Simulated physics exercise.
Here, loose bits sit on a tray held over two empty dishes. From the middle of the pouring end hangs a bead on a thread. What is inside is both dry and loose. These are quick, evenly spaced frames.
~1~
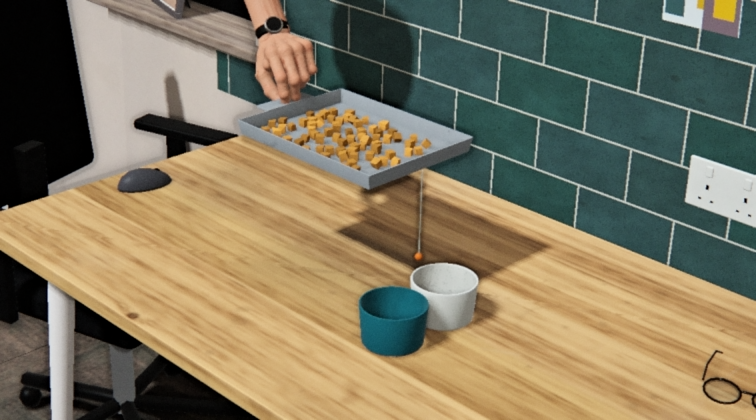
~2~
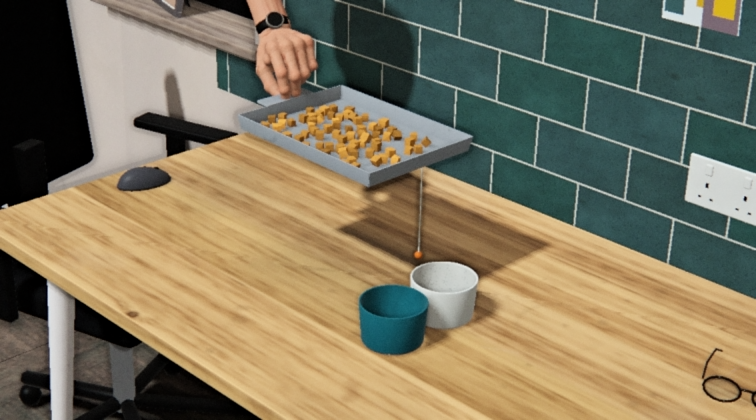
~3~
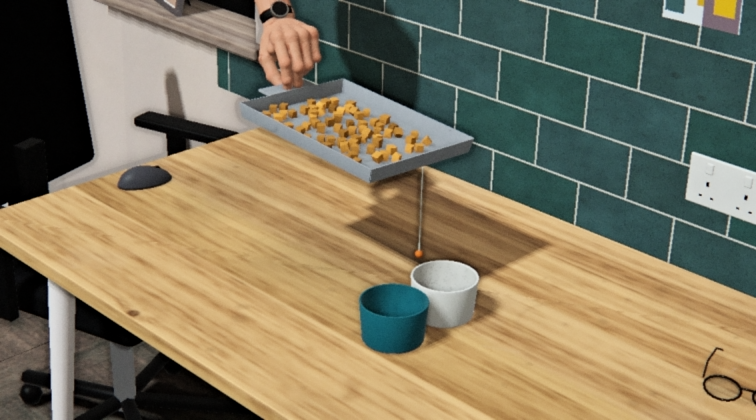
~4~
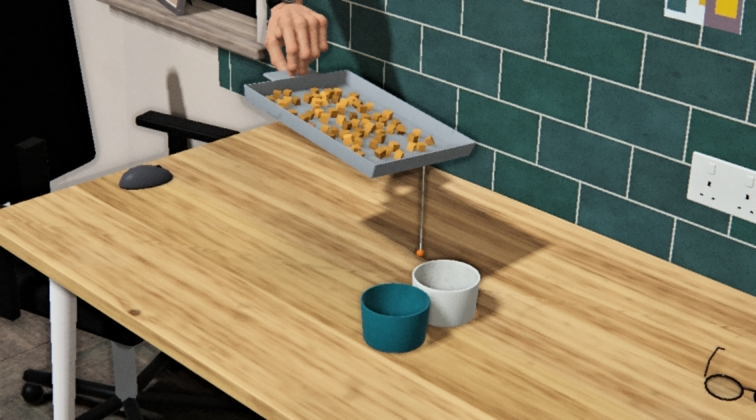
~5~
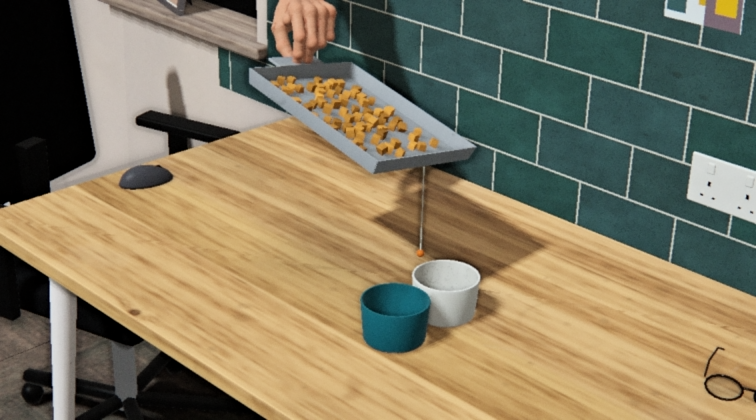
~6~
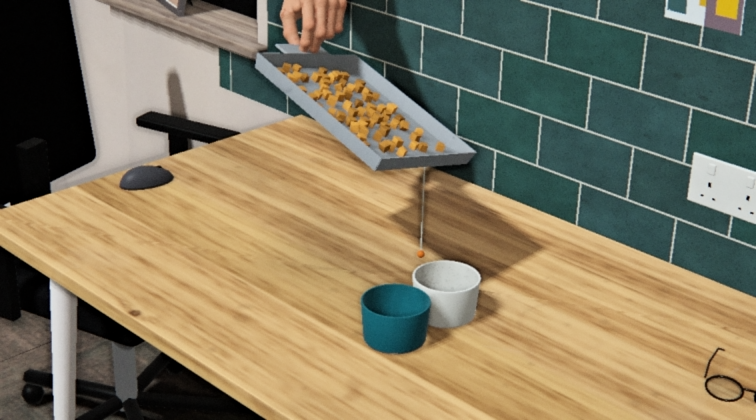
The footage shows a hand holding a grey tray of small golden-brown croutons above a teal dish and a white dish on a wooden table, gradually raising the handle end so the tray tilts while a few croutons shift.
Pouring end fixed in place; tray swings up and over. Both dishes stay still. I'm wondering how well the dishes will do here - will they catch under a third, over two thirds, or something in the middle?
What lands in the dishes is lower than a third.
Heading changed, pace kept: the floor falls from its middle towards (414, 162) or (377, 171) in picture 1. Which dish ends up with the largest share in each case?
Case 1 - the one at right; case 2 - the one at left.
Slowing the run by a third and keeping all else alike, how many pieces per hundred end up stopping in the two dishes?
I'd expect near 0 per cent.
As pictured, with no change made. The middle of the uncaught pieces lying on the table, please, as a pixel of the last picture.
I'd put the middle at roughly (477, 275).
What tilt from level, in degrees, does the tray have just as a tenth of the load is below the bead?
At roughly 80°.
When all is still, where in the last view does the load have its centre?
I'd place the middle at about (477, 275).
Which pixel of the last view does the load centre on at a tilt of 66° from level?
Somewhere about pixel (435, 138).
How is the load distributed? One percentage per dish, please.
Result - left dish: 0 %; right dish: 0 %.
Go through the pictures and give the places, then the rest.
The first frame shows corners of the pouring end at (369, 174) and (469, 137), level; middle of the load at (351, 140), croutons; left dish at (418, 332); right dish at (468, 306); bead on its thread at (419, 257).
The second frame shows corners of the pouring end at (369, 172) and (469, 136), level; middle of the load at (351, 136).
The third frame shows corners of the pouring end at (371, 168) and (470, 138), tipped barely, lowest at the right corner; middle of the load at (352, 131).
The fourth frame shows corners of the pouring end at (375, 163) and (472, 141), tipped a little, lowest at the right corner; middle of the load at (355, 124).
The fifth frame shows corners of the pouring end at (378, 159) and (473, 146), tipped clearly, lowest at the right corner; middle of the load at (358, 118).
The sixth frame shows corners of the pouring end at (381, 157) and (473, 151), tipped clearly, lowest at the right corner; middle of the load at (361, 112), a small part on the move; left dish at (420, 329); right dish at (470, 304).
Soon, tray tipped steeply; nearly all on the tray; a stray few in the air.
A while on, tray tipped past a quarter turn; about two thirds on the tray; about a third outside both; a stray few in the air.
Towards the end, tray tipped past a quarter turn; all outside both.
Finally, tray tipped past a quarter turn; none in the left dish; none in the right dish; all outside both.
